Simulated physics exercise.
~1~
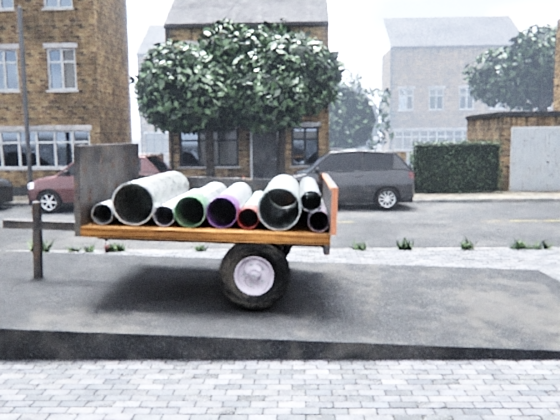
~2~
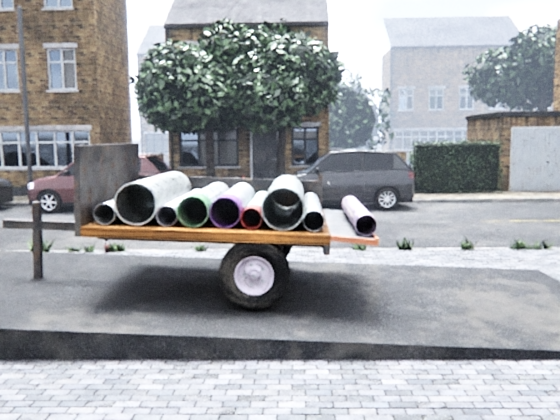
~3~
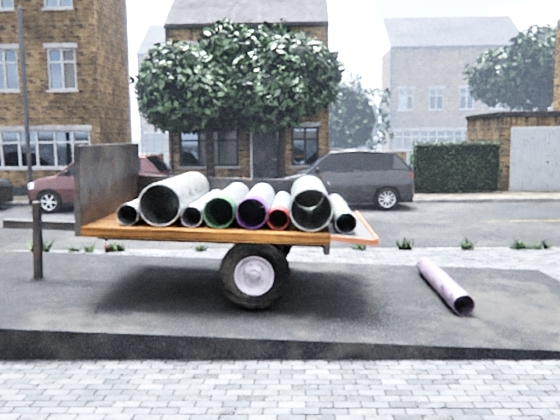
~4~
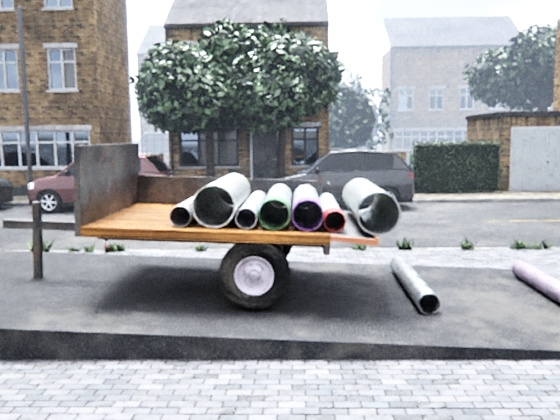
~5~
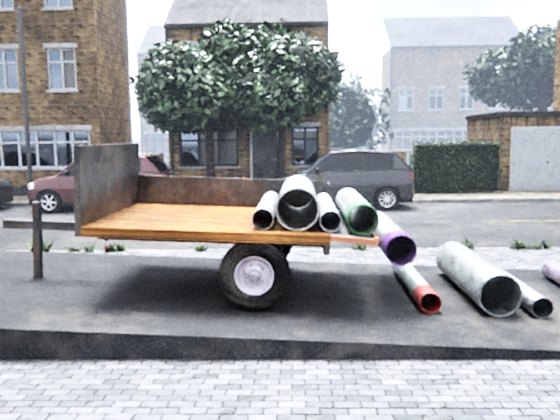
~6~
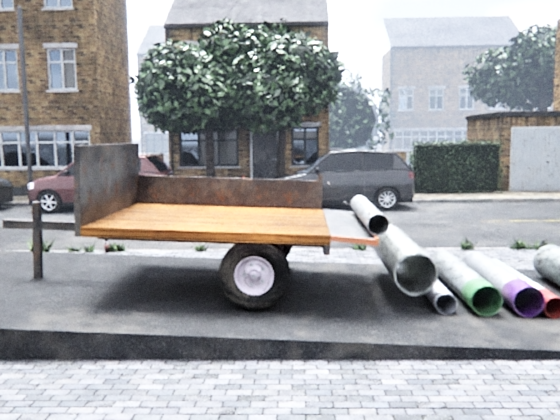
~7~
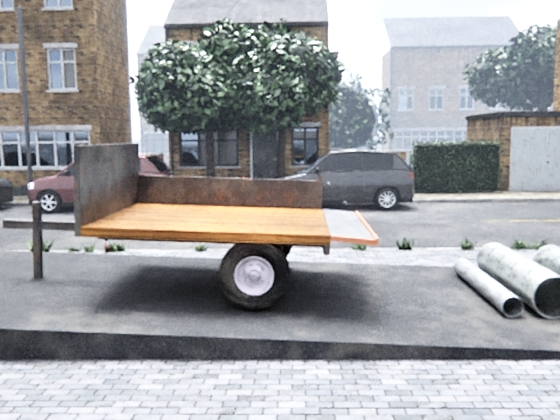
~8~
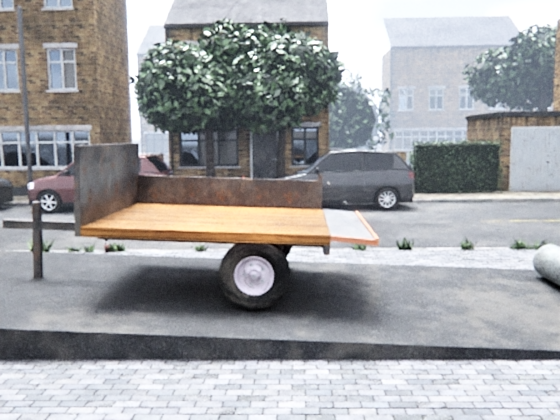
The clip opens on a trailer parked on a paved street, its bed loaded with a row of hollow steel pipes, mostly grey, behind a closed tailgate on the right. The gate swings down, and the pipes begin rolling right, with a slim one crossing it first and dropping to the ground. More grey pipes follow, then the red, purple and green ones go over the edge in turn. The last grey pipes tumble off behind them, leaving the bed bare. The pipes roll away to the right until only one grey end shows at the edge of view, beside the empty trailer with its gate still down.
